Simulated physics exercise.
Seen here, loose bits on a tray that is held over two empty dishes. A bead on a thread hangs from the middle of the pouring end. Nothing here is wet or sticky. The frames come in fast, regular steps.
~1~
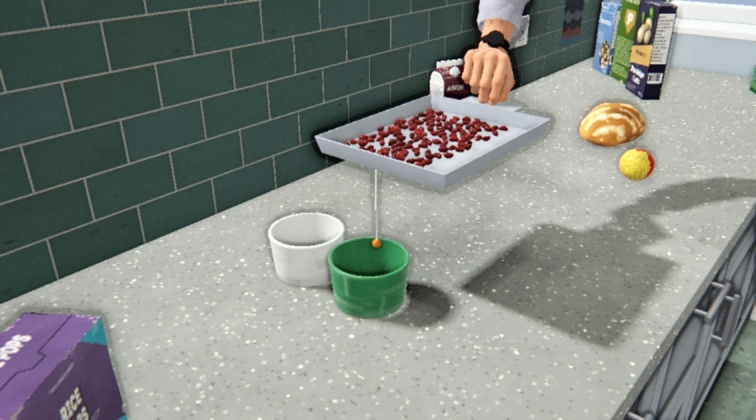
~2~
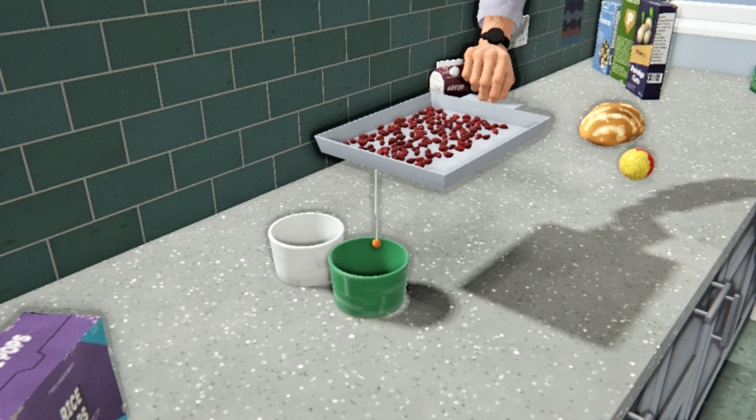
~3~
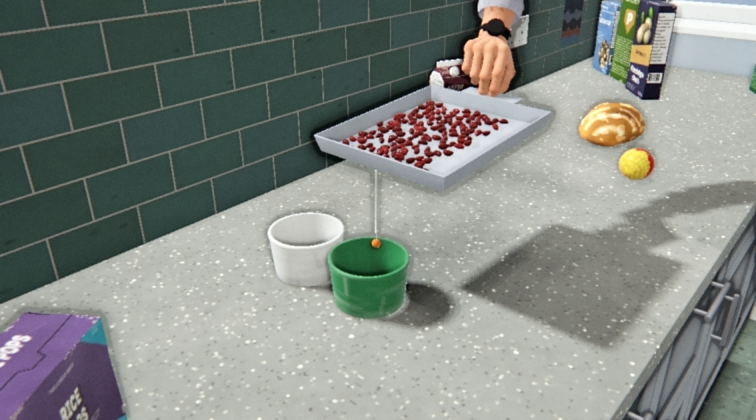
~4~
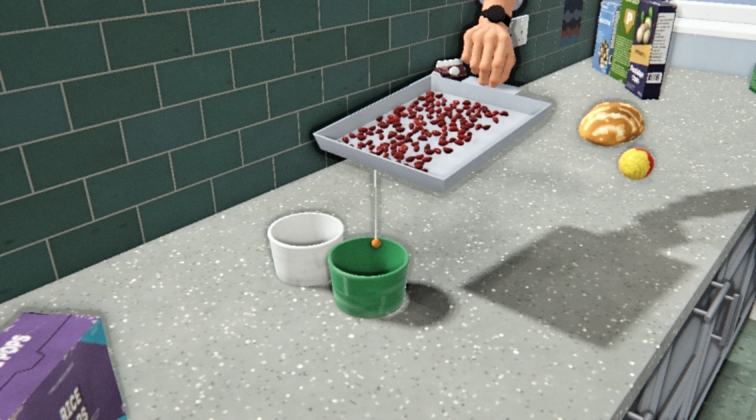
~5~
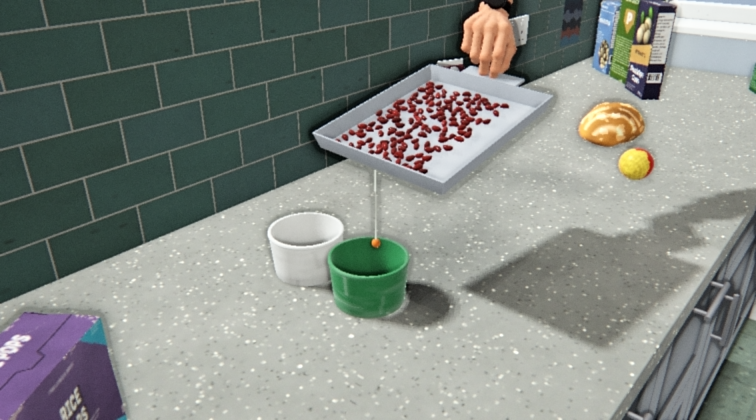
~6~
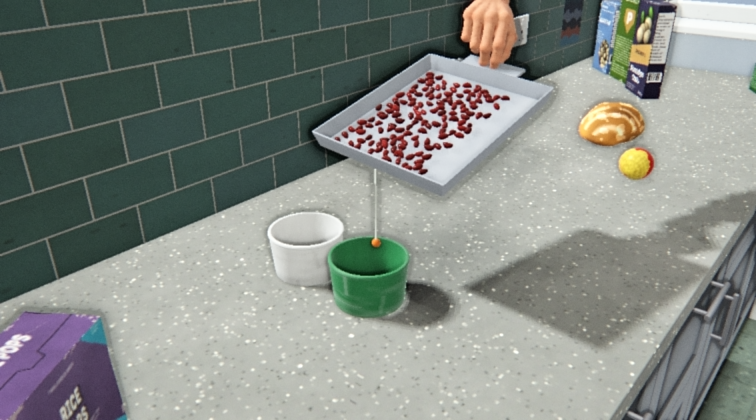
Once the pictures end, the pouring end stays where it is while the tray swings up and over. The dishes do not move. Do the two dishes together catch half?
In the dishes lies under half of it.
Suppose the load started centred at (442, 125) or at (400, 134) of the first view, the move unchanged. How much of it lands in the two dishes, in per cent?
The first gives 10 %, the second 10 %.
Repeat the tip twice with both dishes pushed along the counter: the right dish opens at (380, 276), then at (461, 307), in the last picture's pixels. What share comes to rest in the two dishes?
Near 40 % and 60 %.
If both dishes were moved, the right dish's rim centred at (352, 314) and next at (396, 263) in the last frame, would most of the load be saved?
In turn: Below a half; under half.
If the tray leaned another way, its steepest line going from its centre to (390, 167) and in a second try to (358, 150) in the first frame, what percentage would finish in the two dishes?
About 10 and 70 per cent.
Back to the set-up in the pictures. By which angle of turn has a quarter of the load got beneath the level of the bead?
At some 105 degrees.
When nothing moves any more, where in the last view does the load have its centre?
Around (414, 336).
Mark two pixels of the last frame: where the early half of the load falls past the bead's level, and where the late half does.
At about (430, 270), then at (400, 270).
Soon, tray tipped steeply; all on the tray.
A while on, tray tipped right over; nearly all on the tray; a small part outside both; a stray few in the air.
Towards the end, tray tipped past a quarter turn; a small part in the right dish; nearly all outside both.
Finally, tray tipped past a quarter turn; a small part in the right dish; none in the left dish; nearly all outside both.
